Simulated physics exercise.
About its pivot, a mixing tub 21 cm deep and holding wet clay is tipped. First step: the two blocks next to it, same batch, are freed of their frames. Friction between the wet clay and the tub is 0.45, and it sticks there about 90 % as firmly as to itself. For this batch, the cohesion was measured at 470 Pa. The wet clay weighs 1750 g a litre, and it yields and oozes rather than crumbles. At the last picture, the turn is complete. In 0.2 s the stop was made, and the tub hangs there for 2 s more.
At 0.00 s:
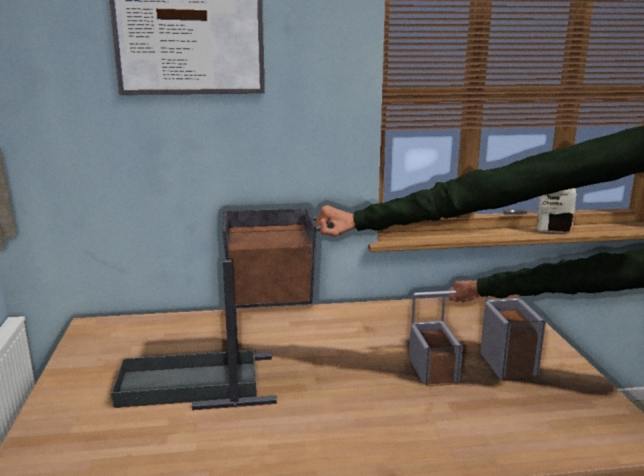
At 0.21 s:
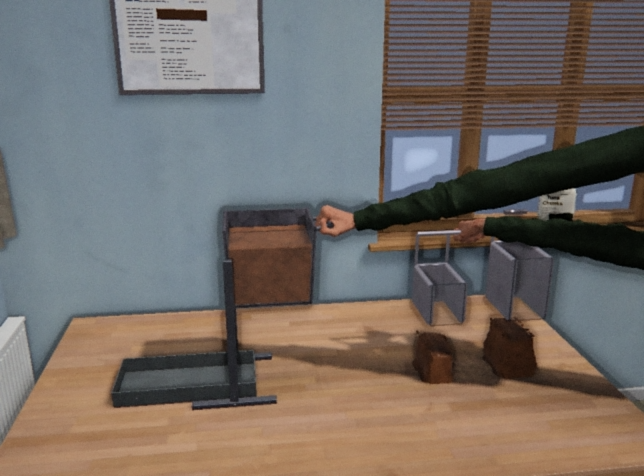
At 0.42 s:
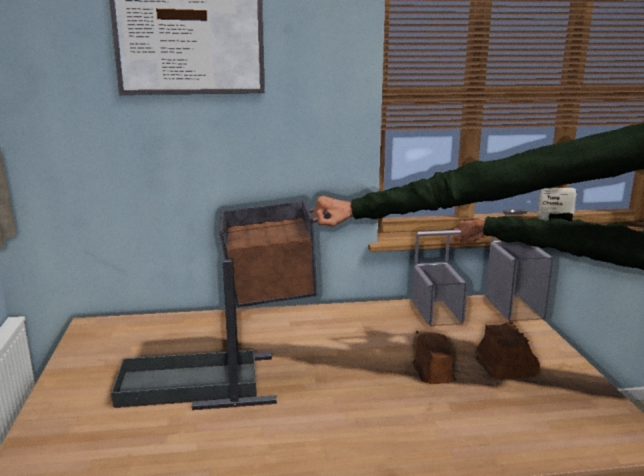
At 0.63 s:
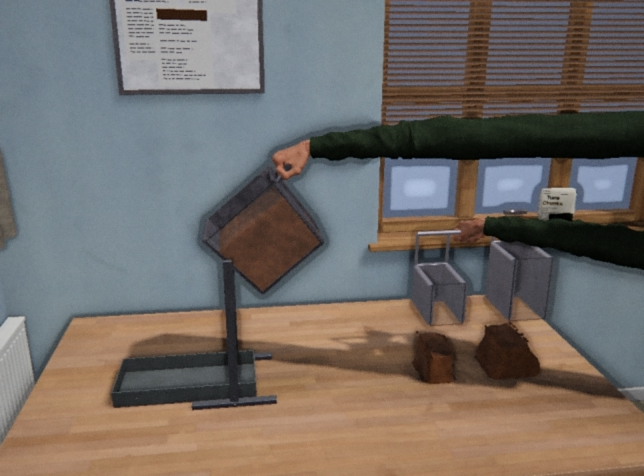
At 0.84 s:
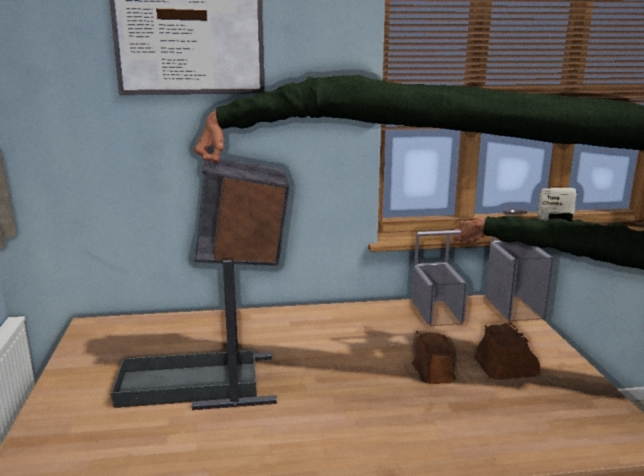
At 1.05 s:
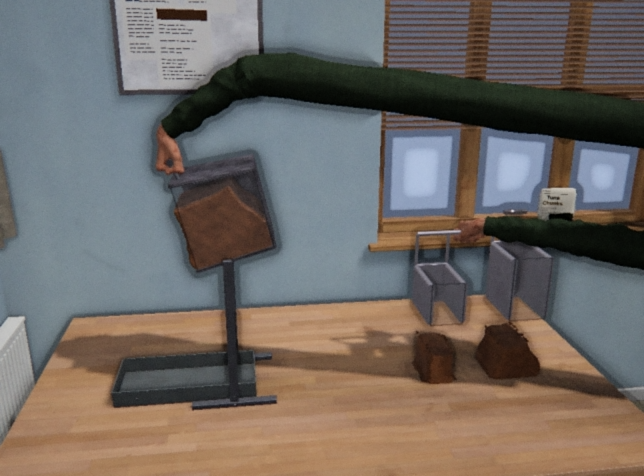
Clear moulds lifting off two brown clay blocks, the right one slumping, then a hand tipping a tub of clay leftward.
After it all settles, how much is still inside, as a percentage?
Roughly 37 % is still inside.
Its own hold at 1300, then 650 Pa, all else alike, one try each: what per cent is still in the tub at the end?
Try one gives 100 per cent, try two gives 40 per cent.
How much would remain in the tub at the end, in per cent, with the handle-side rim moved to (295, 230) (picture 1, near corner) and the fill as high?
I'd say around 40 percent would remain in the tub at the end.
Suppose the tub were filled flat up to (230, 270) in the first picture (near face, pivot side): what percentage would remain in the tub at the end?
It would be close to 40 percent.
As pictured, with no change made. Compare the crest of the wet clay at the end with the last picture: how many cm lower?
Roughly 10 cm.
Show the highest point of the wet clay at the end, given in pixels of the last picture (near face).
Somewhere near (262, 225) in the last view.
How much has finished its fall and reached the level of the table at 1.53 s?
At that moment, near 60 % is down.
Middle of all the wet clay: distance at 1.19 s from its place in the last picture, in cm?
Around 9 centimetres.
After 1.19 s, the tub is at 103 degrees and holds 59 %.
After 1.36 s, the tub is at 103 degrees and holds 37 %.
After 1.53 s, the tub is at 103 degrees and holds 37 %.
After 1.70 s, the tub is at 103 degrees and holds 37 %.
After 3.05 s, the tub is at 103 degrees and holds 37 %.
